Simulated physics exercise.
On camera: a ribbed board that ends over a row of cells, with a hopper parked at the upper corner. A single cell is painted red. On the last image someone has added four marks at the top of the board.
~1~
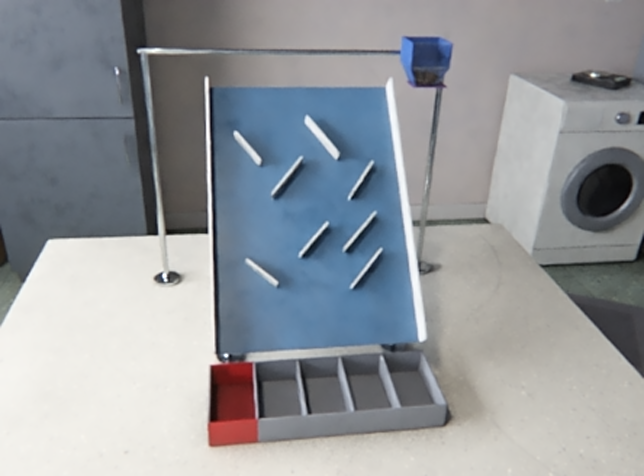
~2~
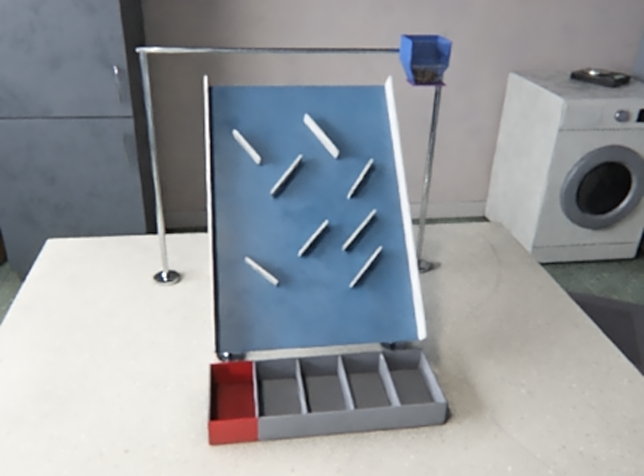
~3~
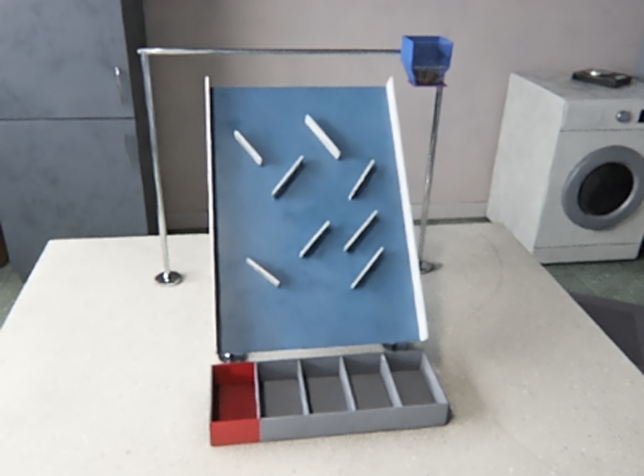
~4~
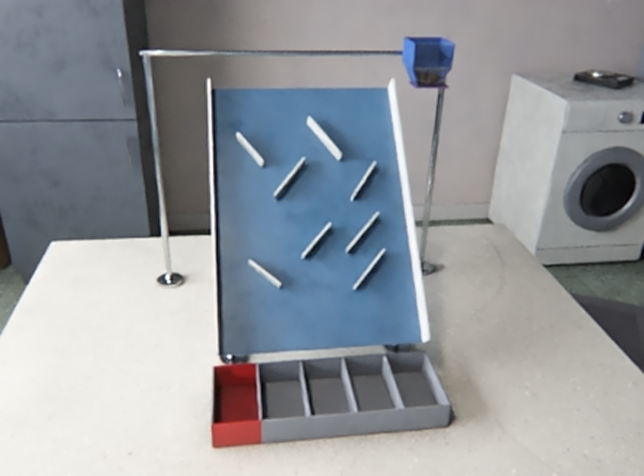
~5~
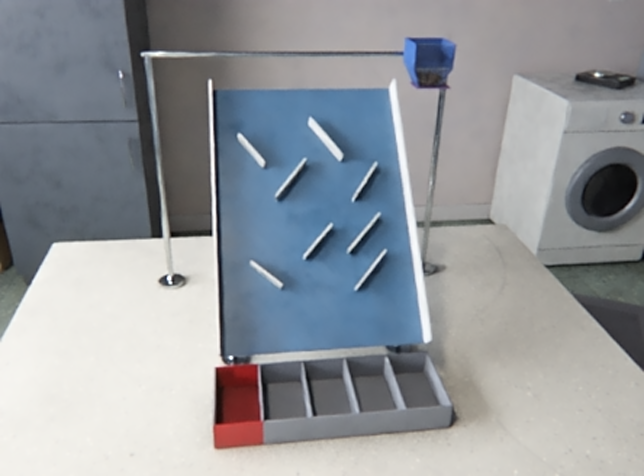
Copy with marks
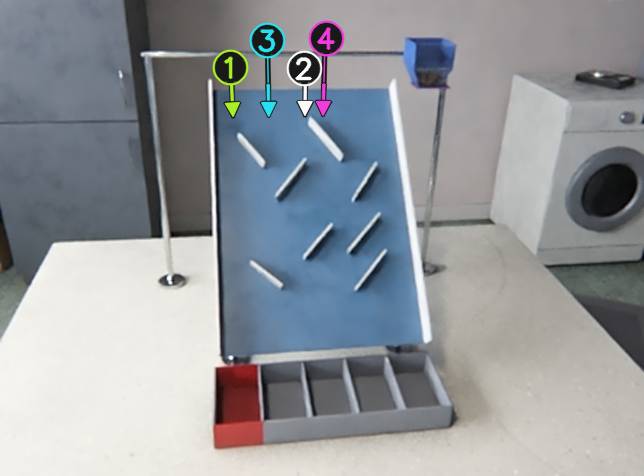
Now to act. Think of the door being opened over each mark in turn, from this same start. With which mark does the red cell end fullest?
1 beats the others.
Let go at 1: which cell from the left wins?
It is the first one.
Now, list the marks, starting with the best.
The order is 1, 3, 2, 4.
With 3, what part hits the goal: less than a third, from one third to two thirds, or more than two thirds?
From one third to two thirds.
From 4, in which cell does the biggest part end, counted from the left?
It is the third one.
On the marked copy, mark 1 meets the board at (232, 111); mark 2 meets the board at (305, 110); mark 3 meets the board at (268, 111); mark 4 meets the board at (323, 110).
If 1 is chosen, about two thirds in the red cell, about a quarter in other cells, a small part outside the box.
If 2 is chosen, about a third in the red cell, about half in other cells, about a quarter outside the box.
If 3 is chosen, about a third in the red cell, about half in other cells, a small part outside the box.
If 4 is chosen, a stray few in the red cell, most in other cells, about a quarter outside the box.
